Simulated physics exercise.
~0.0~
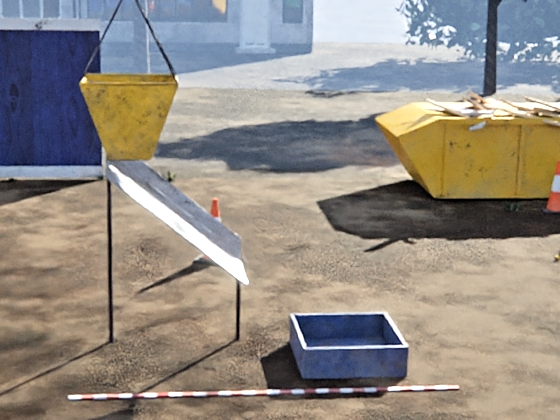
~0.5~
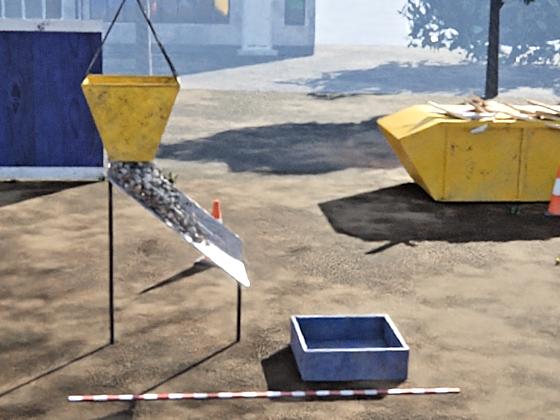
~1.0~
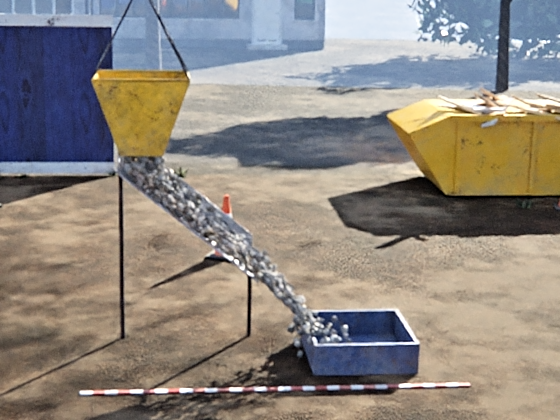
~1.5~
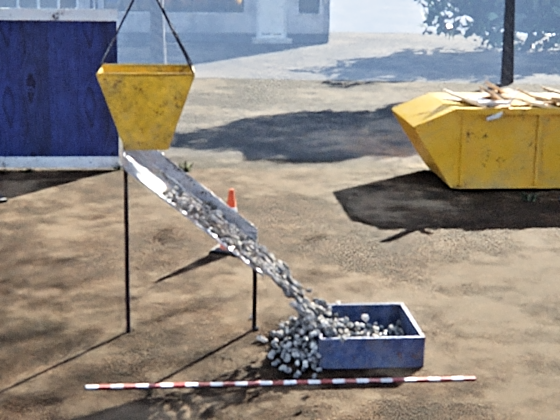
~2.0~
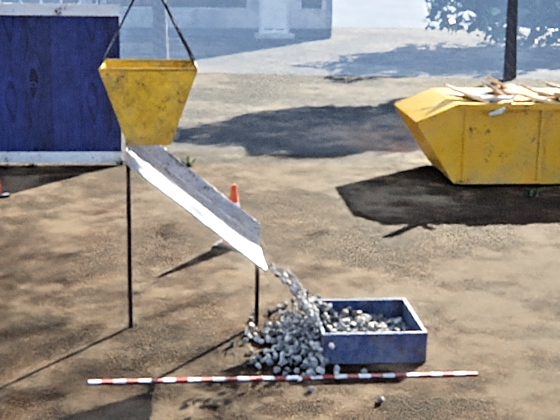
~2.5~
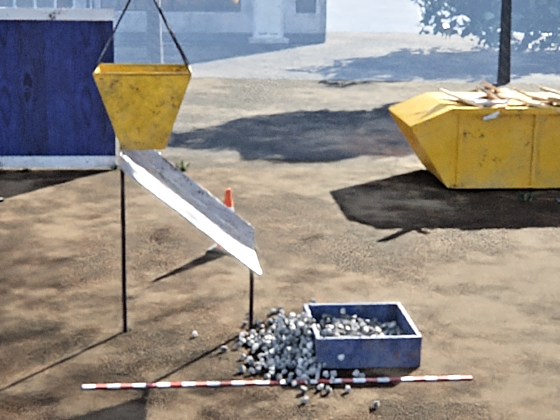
The clip opens on a yellow hopper hanging above a sloping steel chute, with an open blue bin and a red and white striped staff on the dirt below. Grey stones pour from the bottom of the hopper and slide down the chute to the right. They shoot off its lower end, the first landing at the bin's near corner and inside it. As the chute clears, more drop short and pile up against the bin's left side. The last stones fall, leaving roughly half in the bin and half heaped mostly to its left, while the yellow skip behind stays put.
